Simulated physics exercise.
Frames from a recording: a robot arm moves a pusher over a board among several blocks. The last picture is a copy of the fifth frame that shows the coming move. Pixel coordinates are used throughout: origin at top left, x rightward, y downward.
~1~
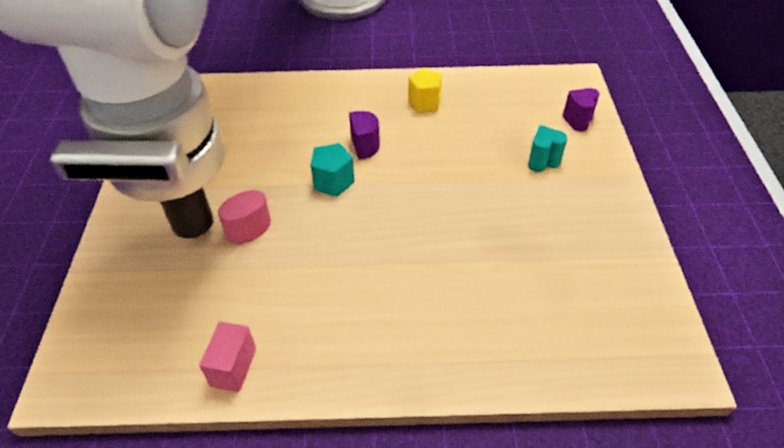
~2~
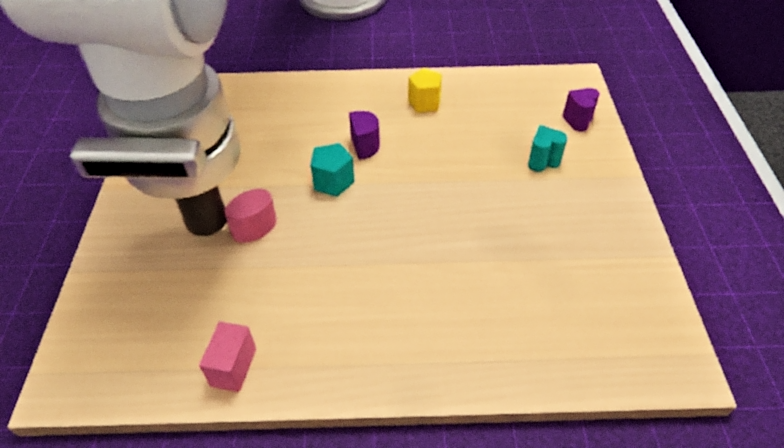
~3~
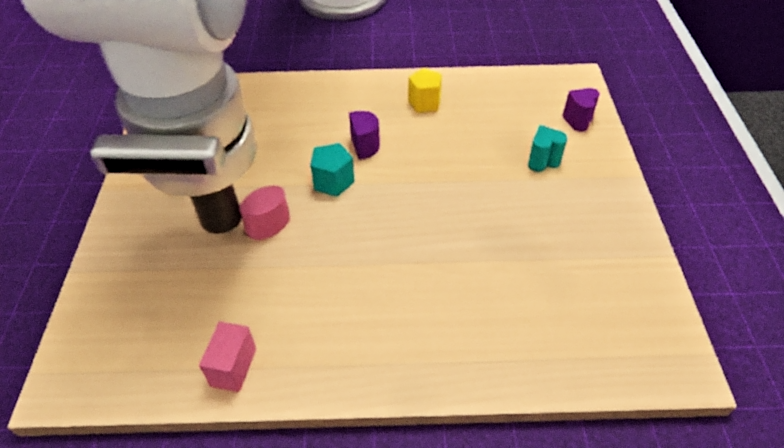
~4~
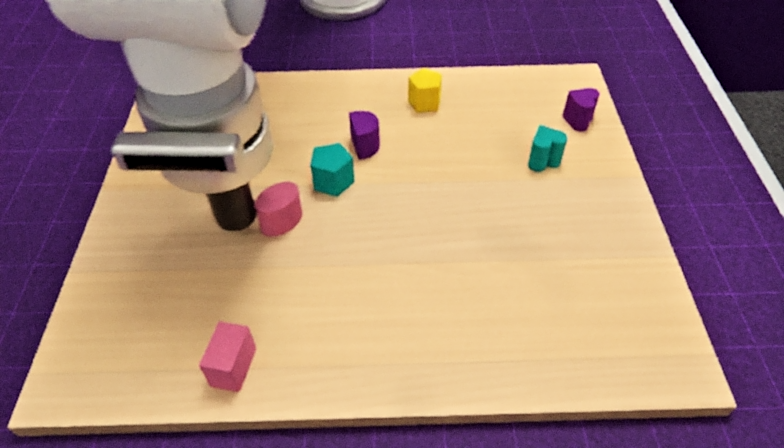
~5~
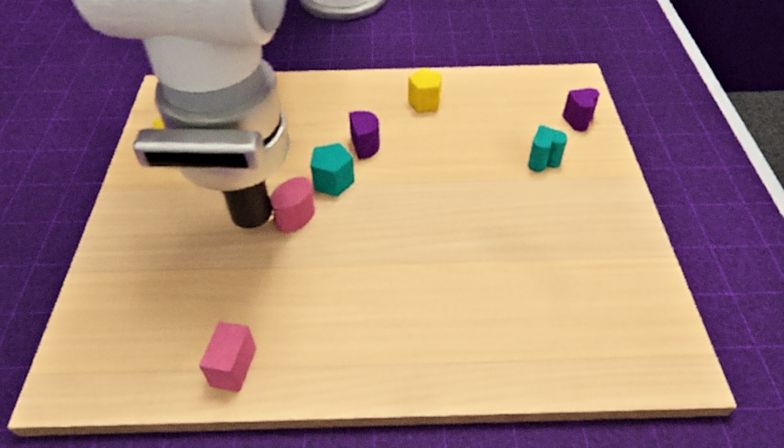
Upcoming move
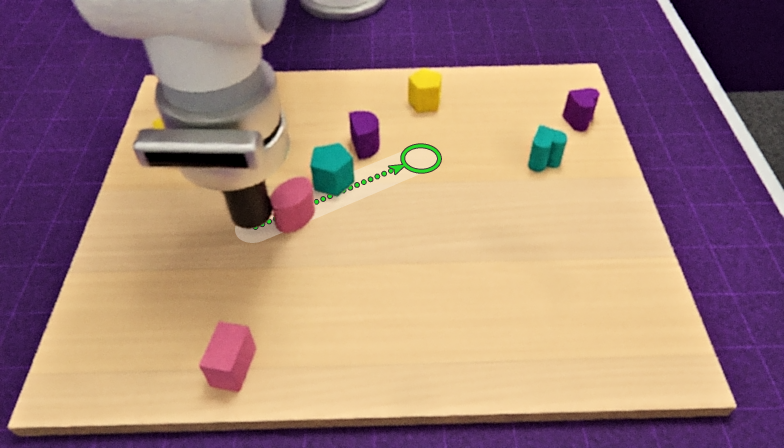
A robot arm slid its black pusher to the right across the wooden board, nudging a pink oval block a short way toward the turquoise five-sided block, while the other blocks stayed put.
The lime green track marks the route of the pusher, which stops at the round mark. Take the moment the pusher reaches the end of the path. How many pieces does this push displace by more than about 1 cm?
The push will move three blocks or more.
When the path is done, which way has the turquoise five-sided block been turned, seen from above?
From above, the turn goes anticlockwise.
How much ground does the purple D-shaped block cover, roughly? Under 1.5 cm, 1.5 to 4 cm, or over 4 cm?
I reckon it covers between 1.5 and 4 cm.
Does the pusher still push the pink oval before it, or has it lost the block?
My guess is it ends up beside or behind the pusher.
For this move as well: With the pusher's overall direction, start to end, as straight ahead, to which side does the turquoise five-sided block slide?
Shifted left.
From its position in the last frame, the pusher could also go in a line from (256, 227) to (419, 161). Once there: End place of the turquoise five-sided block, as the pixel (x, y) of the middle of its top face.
It will end up at (369, 128).
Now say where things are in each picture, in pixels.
In the first frame, lower end of the pusher (193, 223), tops of blocks, pink oval (242, 204), turquoise five-sided block (330, 157), purple D-shaped block (364, 121), yellow five-sided block (426, 78).
In the second frame, pusher (207, 221), pink oval (248, 203).
In the third frame, pusher (221, 218), pink oval (262, 200).
In the fourth frame, pusher (236, 216), pink oval (277, 196).
In the fifth frame, pusher (252, 214), pink oval (291, 192), turquoise five-sided block (330, 157), purple D-shaped block (364, 121), yellow five-sided block (426, 78).
The drawn path runs in a line from (256, 227) to (421, 158).
On the path given first. One third of the way, pusher (312, 189); pink oval (352, 175); turquoise five-sided block (339, 150), turned 30° anticlockwise.
Two thirds of the way, pusher (369, 166); pink oval (410, 161), turned 45° clockwise; turquoise five-sided block (364, 130), turned 95° anticlockwise; purple D-shaped block (368, 104), turned 15° clockwise.
At the end, pusher (421, 144); pink oval (448, 157), turned 125° clockwise; turquoise five-sided block (371, 125), turned 135° anticlockwise; purple D-shaped block (366, 102), turned 25° clockwise; yellow five-sided block not moved.
